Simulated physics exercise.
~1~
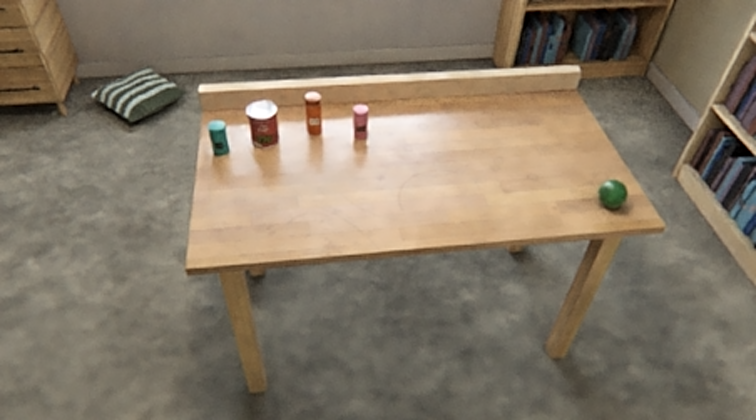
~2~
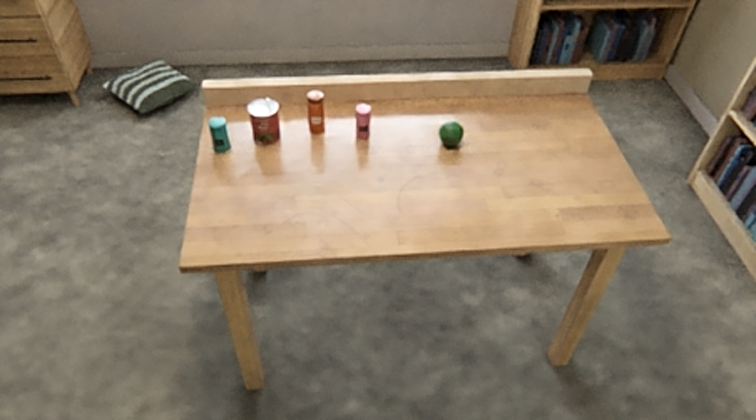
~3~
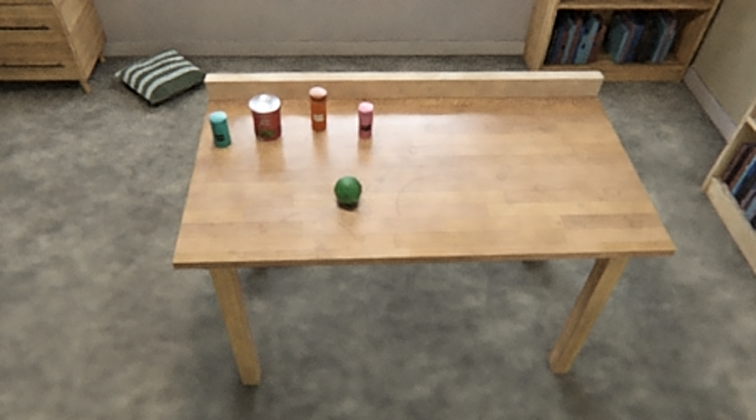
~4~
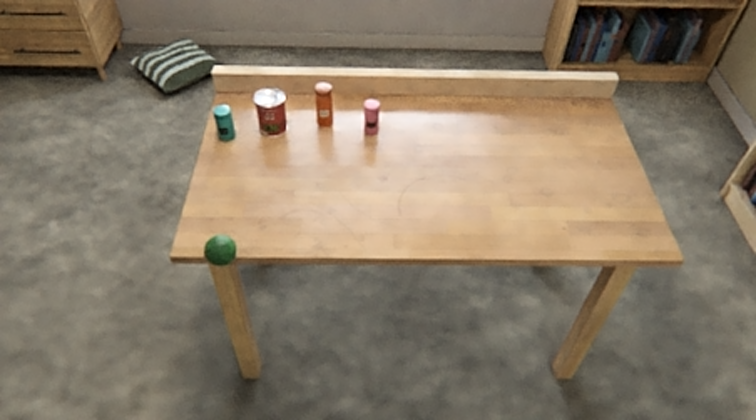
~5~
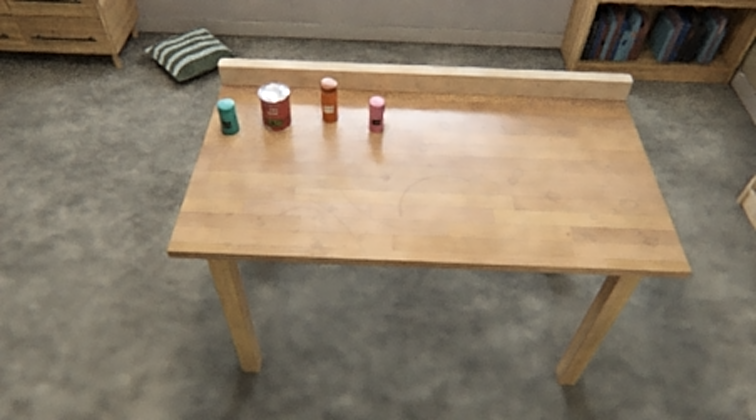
A green ball sits near the right end of a wooden table, seen from above and in front in a grey-floored room with bookshelves and a striped cushion. Toward the back left stand a turquoise shaker, a red tin, an orange shaker and a pink shaker, before a low wooden rail. The ball travels left and away toward the rail, then heads back toward the near side, still moving left. It passes in front of the standing things without touching them and reaches the near left corner. Finally the ball is out of sight, and all four containers remain upright in place.
